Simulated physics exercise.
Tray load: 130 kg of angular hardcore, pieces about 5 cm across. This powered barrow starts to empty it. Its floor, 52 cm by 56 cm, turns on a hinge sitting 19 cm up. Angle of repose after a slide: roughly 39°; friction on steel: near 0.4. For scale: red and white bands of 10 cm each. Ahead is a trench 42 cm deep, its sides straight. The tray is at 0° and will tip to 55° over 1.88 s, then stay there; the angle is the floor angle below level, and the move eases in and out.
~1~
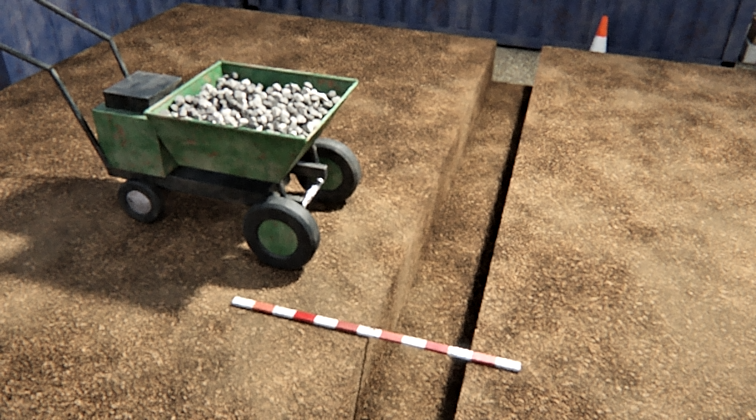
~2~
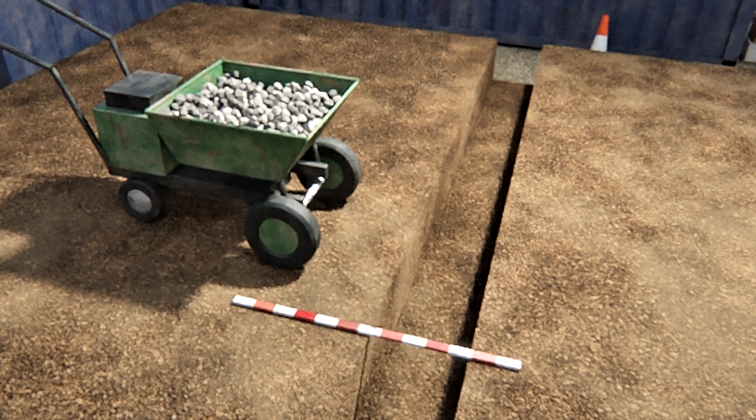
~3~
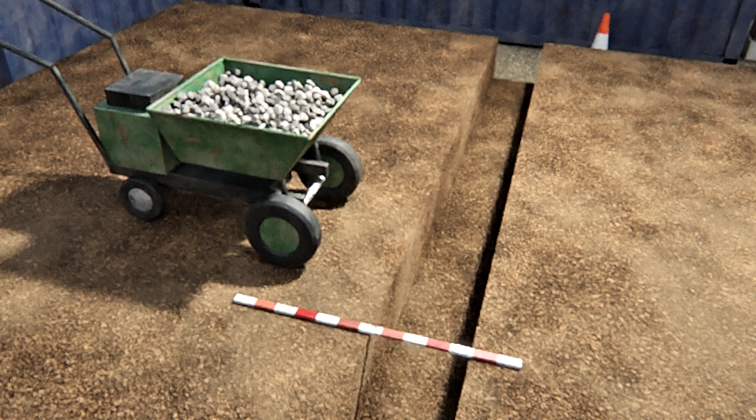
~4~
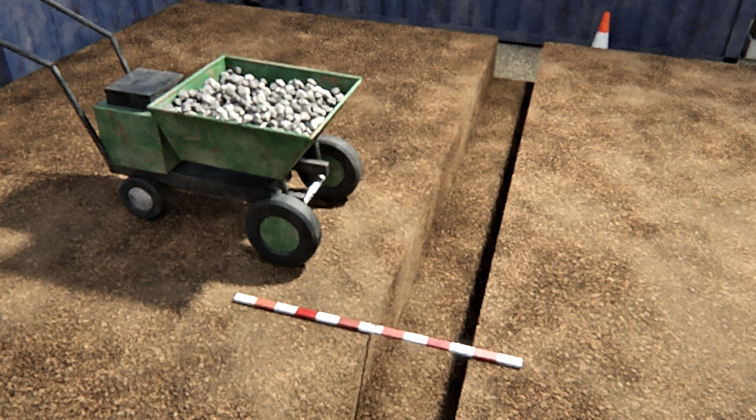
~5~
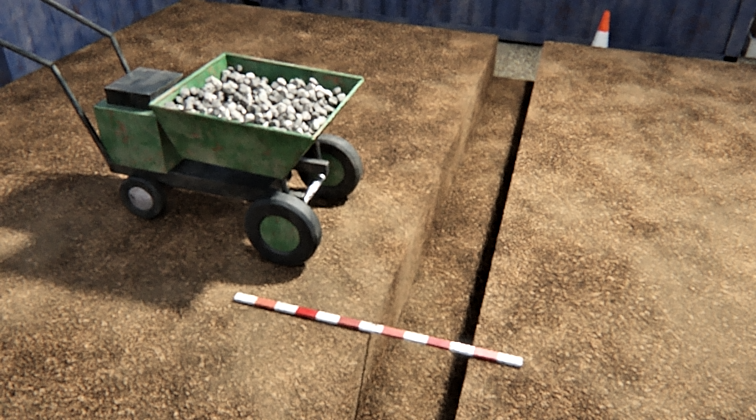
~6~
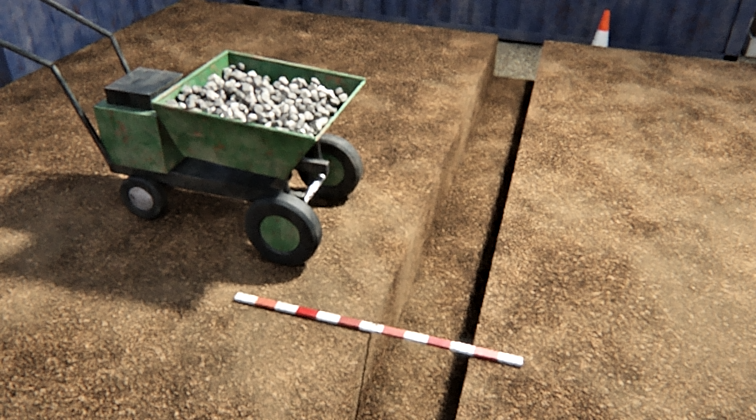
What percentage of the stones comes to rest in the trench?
About 11 per cent.
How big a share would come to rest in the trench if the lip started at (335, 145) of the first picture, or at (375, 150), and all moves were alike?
Near 10 then near 5 percent.
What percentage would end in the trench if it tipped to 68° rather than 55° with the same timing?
Around 55 per cent would finish in the trench.
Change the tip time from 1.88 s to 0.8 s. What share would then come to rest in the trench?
It would come to roughly 25 per cent.
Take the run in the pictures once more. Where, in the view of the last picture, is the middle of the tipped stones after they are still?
The tipped stones centre close to (445, 322).
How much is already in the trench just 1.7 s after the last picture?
Close to 0 per cent has got there by then.
Then, 1.1 s after the last picture the floor is at 46°, 100 % in the tray; the foremost stones are at (382, 173).
Then, 1.7 s after the last picture the floor is at 55°, 97 % in the tray, 2 % in the trench; the foremost stones are at (426, 245).
Then, 2.0 s after the last picture the floor is at 55°, 92 % in the tray, 8 % in the trench; the foremost stones are at (473, 321).
Then, 4.0 s after the last picture the floor is at 55°, 89 % in the tray, 11 % in the trench; the foremost stones are at (477, 327).
